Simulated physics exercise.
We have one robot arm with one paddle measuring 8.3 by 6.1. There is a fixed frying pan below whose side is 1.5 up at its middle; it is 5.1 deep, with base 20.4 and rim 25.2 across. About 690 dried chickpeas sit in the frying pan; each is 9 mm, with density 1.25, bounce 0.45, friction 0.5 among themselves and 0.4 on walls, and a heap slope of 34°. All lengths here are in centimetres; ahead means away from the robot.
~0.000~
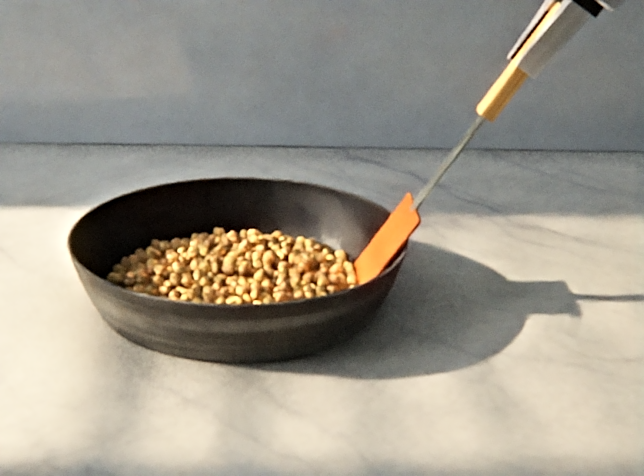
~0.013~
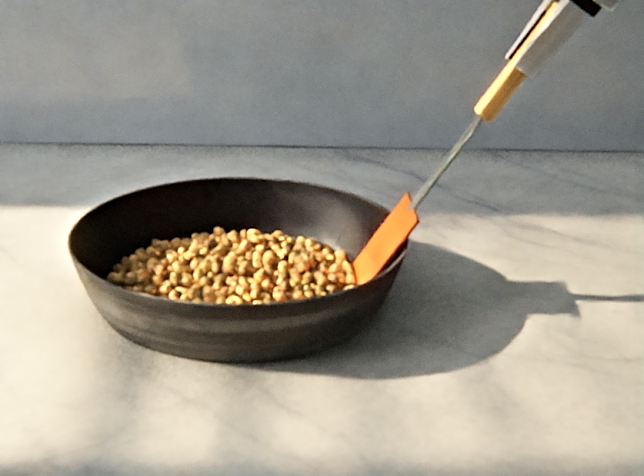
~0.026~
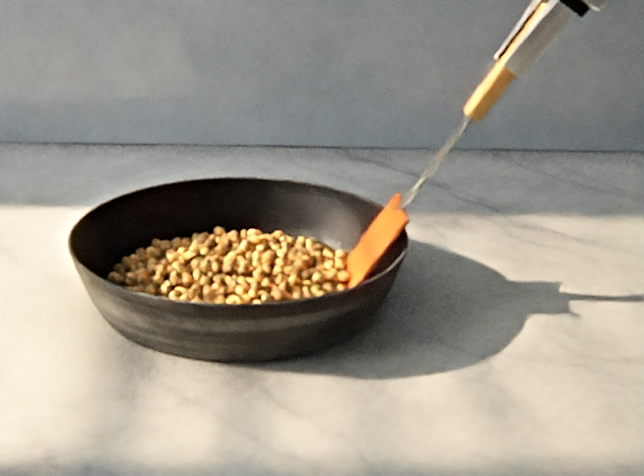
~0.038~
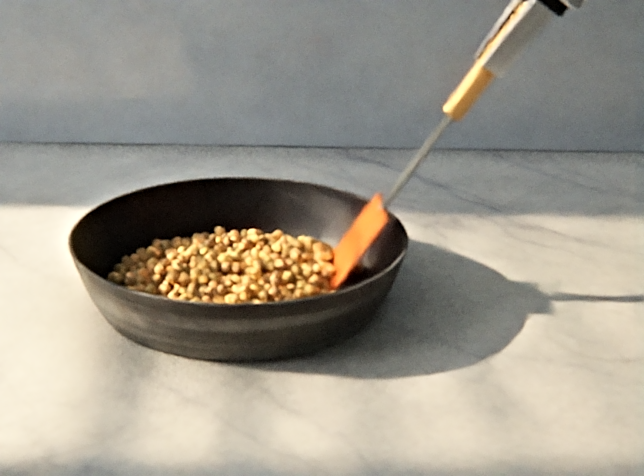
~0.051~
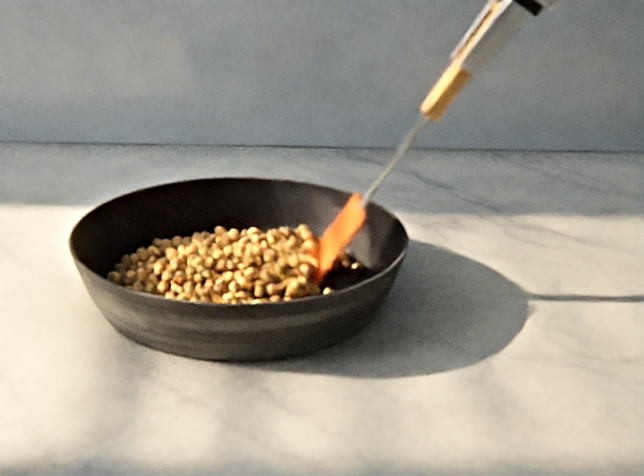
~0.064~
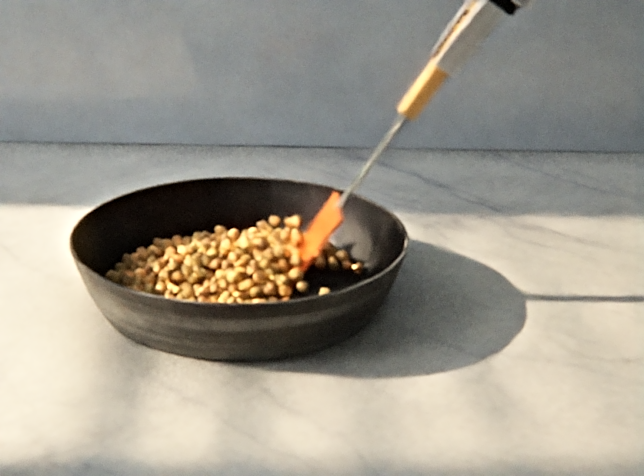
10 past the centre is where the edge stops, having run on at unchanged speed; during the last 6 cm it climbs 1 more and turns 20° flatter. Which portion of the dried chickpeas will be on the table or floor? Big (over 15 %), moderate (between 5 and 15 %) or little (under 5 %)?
The share is moderate.
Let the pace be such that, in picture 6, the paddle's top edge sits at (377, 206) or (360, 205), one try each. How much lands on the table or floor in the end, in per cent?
First try around 5 %, second try around 5 %.
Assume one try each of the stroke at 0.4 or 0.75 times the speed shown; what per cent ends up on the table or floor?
Near 0 and near 10 percent respectively.
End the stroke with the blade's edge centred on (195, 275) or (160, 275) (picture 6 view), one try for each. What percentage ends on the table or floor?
I'd say roughly 0 per cent, then roughly 0 per cent.
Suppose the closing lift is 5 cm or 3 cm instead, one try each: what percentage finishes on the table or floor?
I'd put it near 10 in a hundred, then near 15 in a hundred.
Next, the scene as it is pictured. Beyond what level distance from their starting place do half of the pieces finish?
The answer is about 3 cm.
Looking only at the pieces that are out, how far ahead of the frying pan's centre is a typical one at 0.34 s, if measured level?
18 cm.
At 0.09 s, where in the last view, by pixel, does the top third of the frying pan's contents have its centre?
(224, 262).
After 0.09 s, sloping 57°, highest piece 7 above the table; 689 in the frying pan.
After 0.13 s, sloping 52°, highest piece 8 above the table; 689 in the frying pan.
After 0.34 s, sloping 37°, highest piece 9 above the table; 632 in the frying pan, 33 on the table or floor, 24 on the blade or in flight.
After 1.39 s, sloping 37°, highest piece 5 above the table; 631 in the frying pan, 58 on the table or floor.
In the end, 631 in the frying pan, 58 on the table or floor. That is 8 % on the table or floor.
